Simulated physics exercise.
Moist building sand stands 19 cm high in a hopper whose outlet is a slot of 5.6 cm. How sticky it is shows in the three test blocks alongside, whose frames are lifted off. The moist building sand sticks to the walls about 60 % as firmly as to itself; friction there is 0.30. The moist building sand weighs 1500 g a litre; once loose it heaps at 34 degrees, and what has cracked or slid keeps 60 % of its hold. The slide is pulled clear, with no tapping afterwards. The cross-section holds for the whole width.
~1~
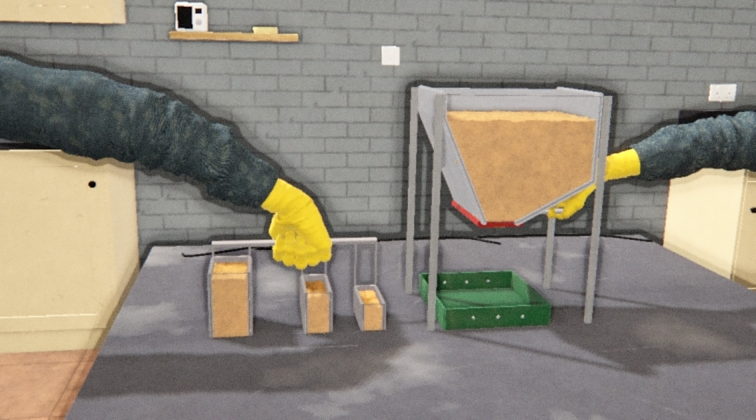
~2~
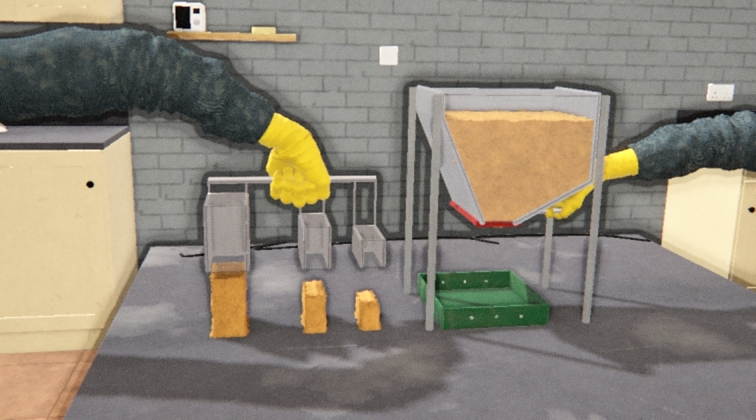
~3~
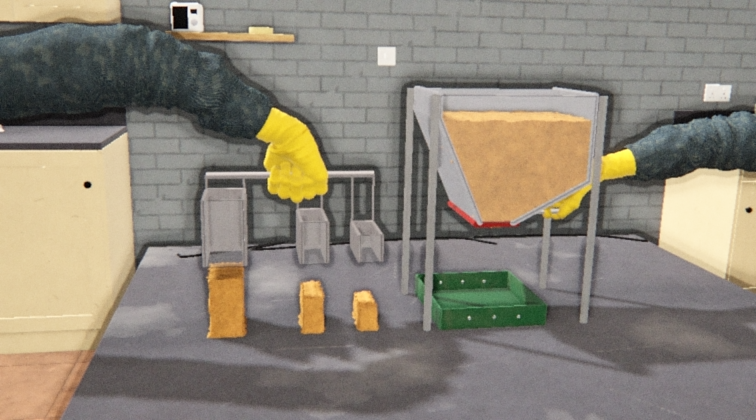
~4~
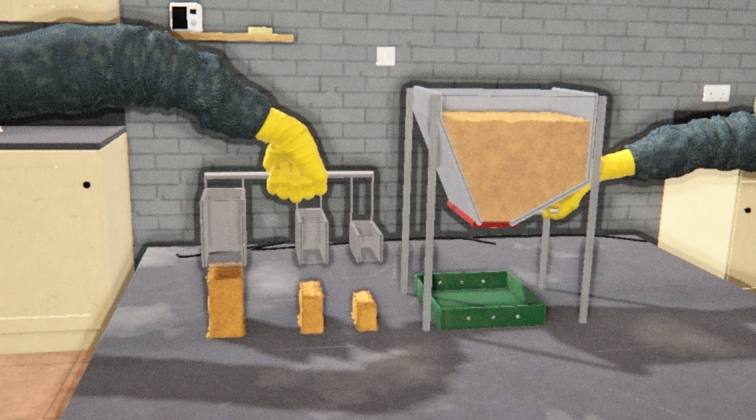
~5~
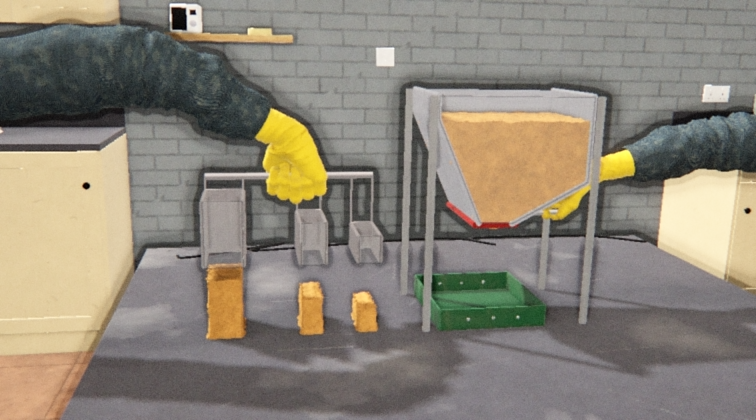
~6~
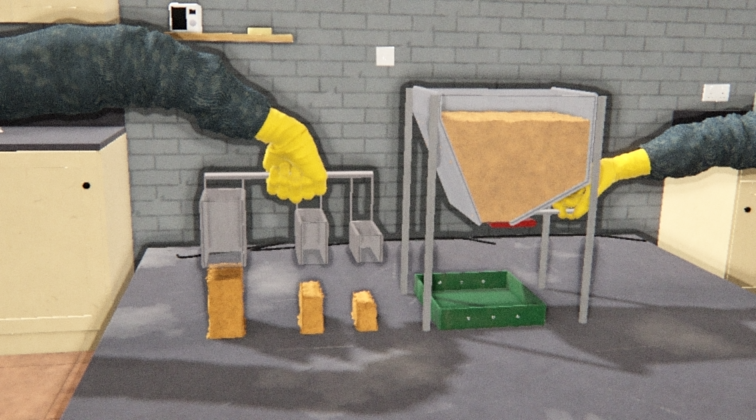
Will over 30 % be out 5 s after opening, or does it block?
Left alone, it bridges.
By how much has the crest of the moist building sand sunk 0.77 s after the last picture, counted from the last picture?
Some 0.0 cm.
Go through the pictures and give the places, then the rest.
In the first frame, end of the slide at (516, 224), not yet moved; top of the moist building sand at (458, 120); blocks stand 11 cm, 6.7 cm, 4.2 cm (left to right).
In the second frame, end of the slide at (514, 224), not yet moved; top of the moist building sand at (456, 120); blocks stand 11 cm, 6.7 cm, 4.2 cm (left to right).
In the third frame, end of the slide at (512, 224), not yet moved; top of the moist building sand at (454, 120); blocks stand 11 cm, 6.7 cm, 4.2 cm (left to right).
In the fourth frame, end of the slide at (511, 224), not yet moved; top of the moist building sand at (453, 120); blocks stand 11 cm, 6.7 cm, 4.2 cm (left to right).
In the fifth frame, end of the slide at (511, 225), not yet moved; top of the moist building sand at (453, 121); blocks stand 11 cm, 6.7 cm, 4.2 cm (left to right).
In the sixth frame, end of the slide at (529, 224), moved 3.4 cm; top of the moist building sand at (453, 120); blocks stand 11 cm, 6.7 cm, 4.2 cm (left to right).
Then, 0.35 s after the last picture, 0 % has run out.
Then, 0.77 s after the last picture, 0 % has run out.
Then, 1.18 s after the last picture, 0 % has run out.
Then, 1.60 s after the last picture, 0 % has run out.
Then, 4.90 s after the last picture, at the end, 0 % has run out.
